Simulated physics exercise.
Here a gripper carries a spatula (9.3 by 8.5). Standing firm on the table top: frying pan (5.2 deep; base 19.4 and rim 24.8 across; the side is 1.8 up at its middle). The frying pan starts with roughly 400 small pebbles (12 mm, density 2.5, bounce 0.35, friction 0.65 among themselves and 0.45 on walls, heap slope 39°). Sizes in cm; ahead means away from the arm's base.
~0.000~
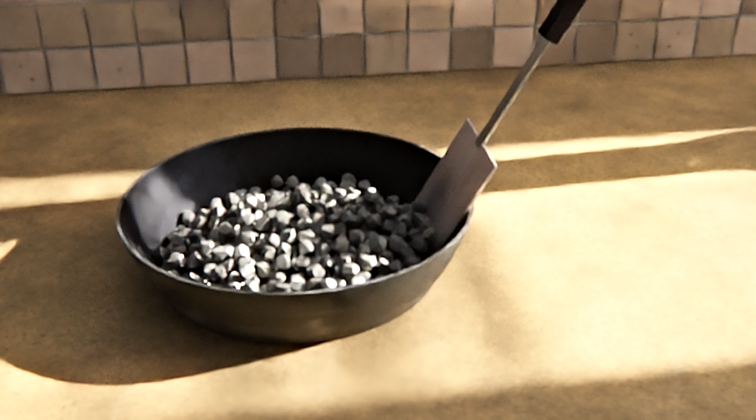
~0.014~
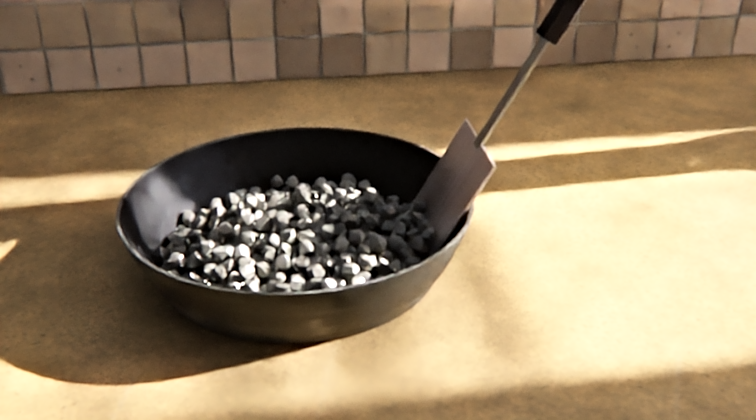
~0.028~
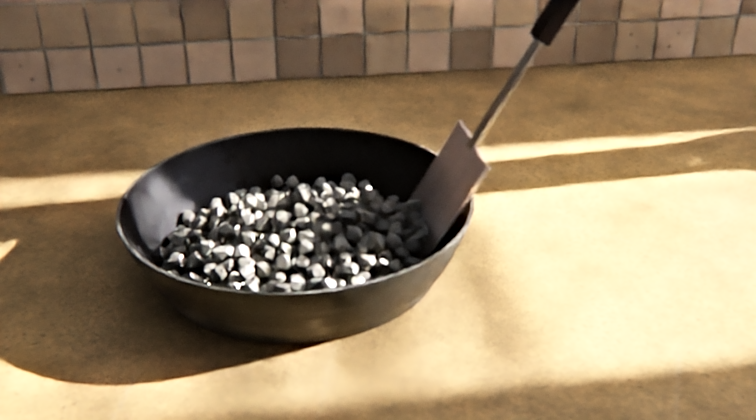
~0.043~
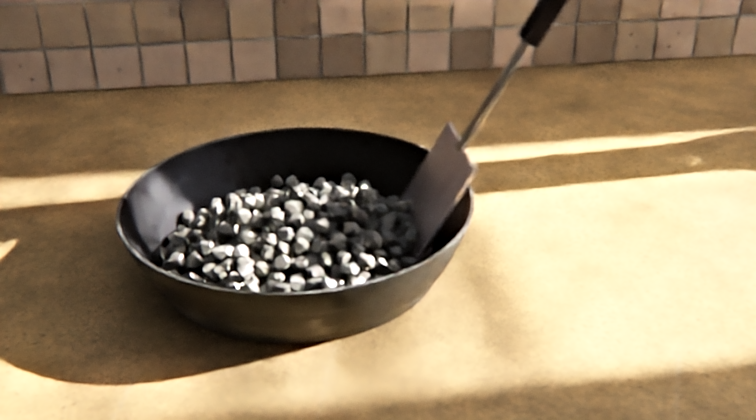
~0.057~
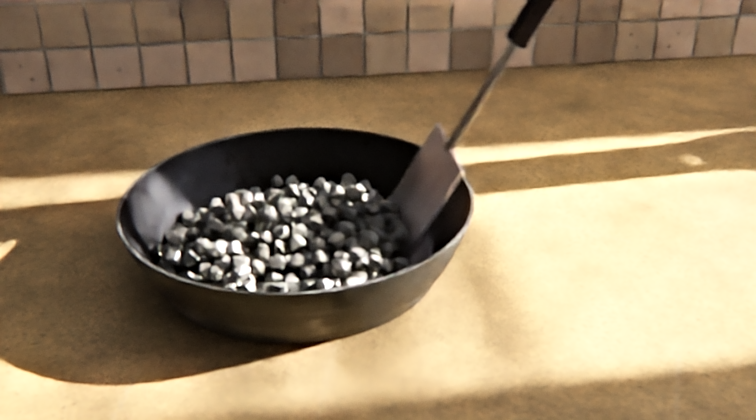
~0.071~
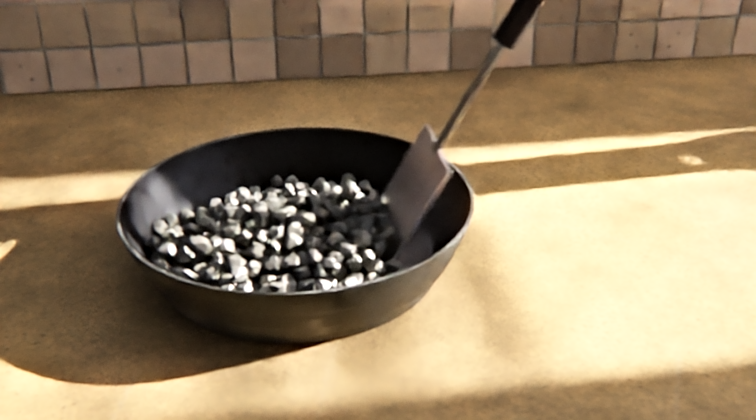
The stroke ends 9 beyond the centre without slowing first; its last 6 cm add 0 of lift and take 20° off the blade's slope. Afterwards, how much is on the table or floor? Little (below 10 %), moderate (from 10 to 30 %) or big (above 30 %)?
A little share, below 10 %, ends on the table or floor.
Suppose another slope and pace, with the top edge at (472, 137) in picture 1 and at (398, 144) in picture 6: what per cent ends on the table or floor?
About 15 per cent.
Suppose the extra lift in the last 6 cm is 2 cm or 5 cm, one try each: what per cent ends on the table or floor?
Some 10 and 15 per cent.
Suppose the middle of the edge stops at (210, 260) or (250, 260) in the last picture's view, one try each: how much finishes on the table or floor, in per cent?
Some 0 and 0 per cent.
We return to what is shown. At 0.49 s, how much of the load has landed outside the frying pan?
About 5 per cent.
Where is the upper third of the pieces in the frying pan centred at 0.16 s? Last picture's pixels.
Around (218, 231).
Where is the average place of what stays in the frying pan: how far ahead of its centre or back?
Some 5.0 cm ahead.
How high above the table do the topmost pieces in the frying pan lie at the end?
About 7.0 cm.
After 0.16 s, sloping 60°, highest piece 5 above the table; 404 in the frying pan.
After 0.24 s, sloping 53°, highest piece 7 above the table; 404 in the frying pan.
After 0.49 s, sloping 40°, highest piece 7 above the table; 386 in the frying pan, 17 on the table or floor, 1 on the blade or in flight.
After 1.54 s, sloping 40°, highest piece 7 above the table; 384 in the frying pan, 20 on the table or floor.
In the end, 384 in the frying pan, 20 on the table or floor. That is 5 % on the table or floor.
